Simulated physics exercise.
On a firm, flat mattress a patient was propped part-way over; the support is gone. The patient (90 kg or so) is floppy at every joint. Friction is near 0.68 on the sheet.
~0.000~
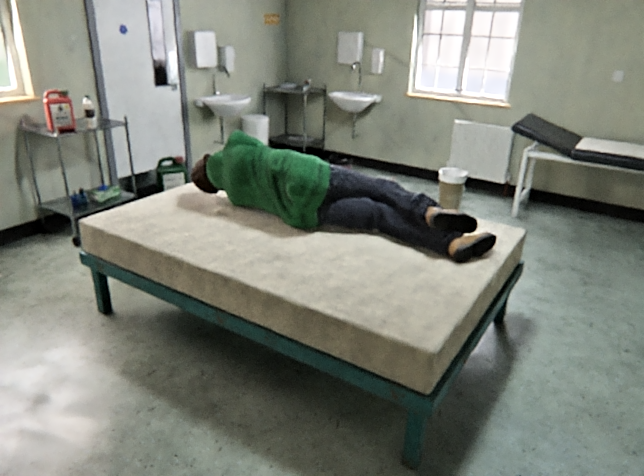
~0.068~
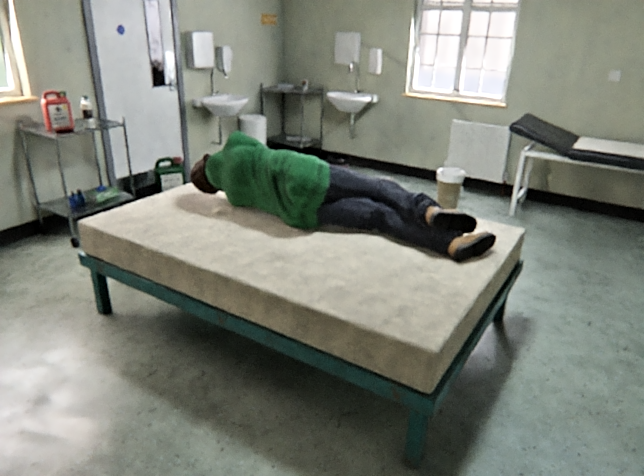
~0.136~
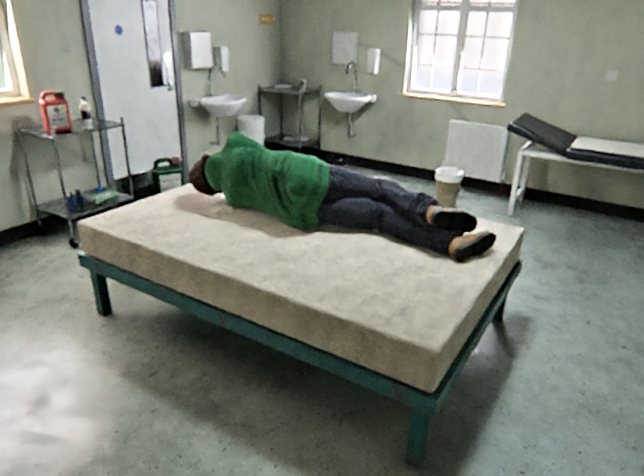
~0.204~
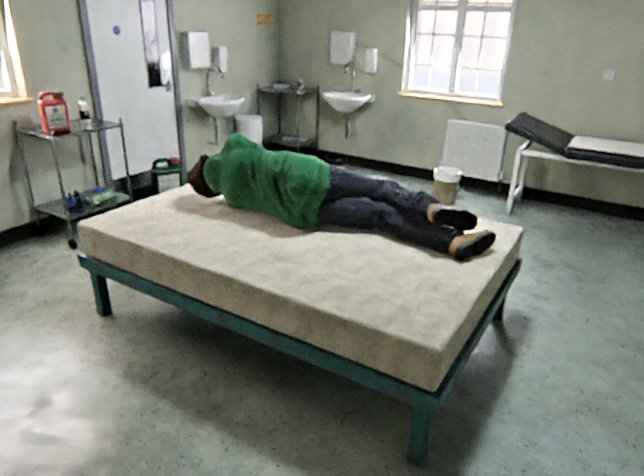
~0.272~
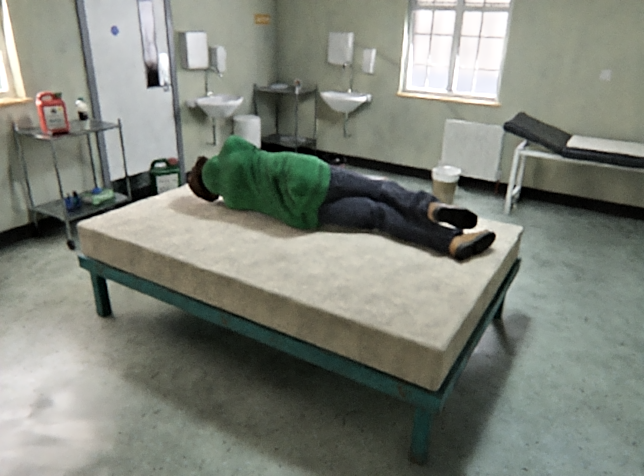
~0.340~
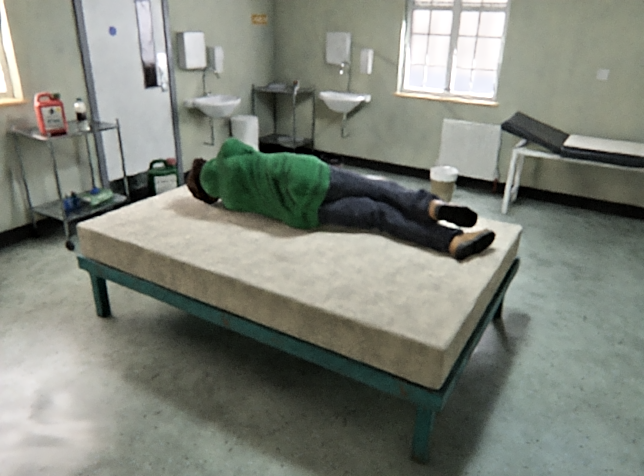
A person in a green top and dark trousers lies on their side on a bare, pale mattress, facing away, head to the left. They barely move, the body keeping almost the same pose while the feet shift very slightly, and the view of the room drifts a little.
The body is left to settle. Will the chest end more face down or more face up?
In the end the chest flops back.
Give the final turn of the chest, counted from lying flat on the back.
About 50°.
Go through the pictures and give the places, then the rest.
In the first frame, chest (240, 171); 85° from supine.
In the second frame, chest (239, 171); 85° from supine.
In the third frame, chest (238, 173); 85° from supine.
In the fourth frame, chest (237, 174); 85° from supine.
In the fifth frame, chest (236, 176); 80° from supine.
In the sixth frame, chest (234, 178); 80° from supine.
After 0.54 s the chest is turned 65° from lying flat on the back, near (231, 186) in the last picture's view.
After 0.94 s the chest is turned 55° from lying flat on the back, near (229, 190) in the last picture's view.
After 1.54 s the chest is turned 55° from lying flat on the back, near (228, 191) in the last picture's view.
At rest, 4.0 s, chest sinks back.
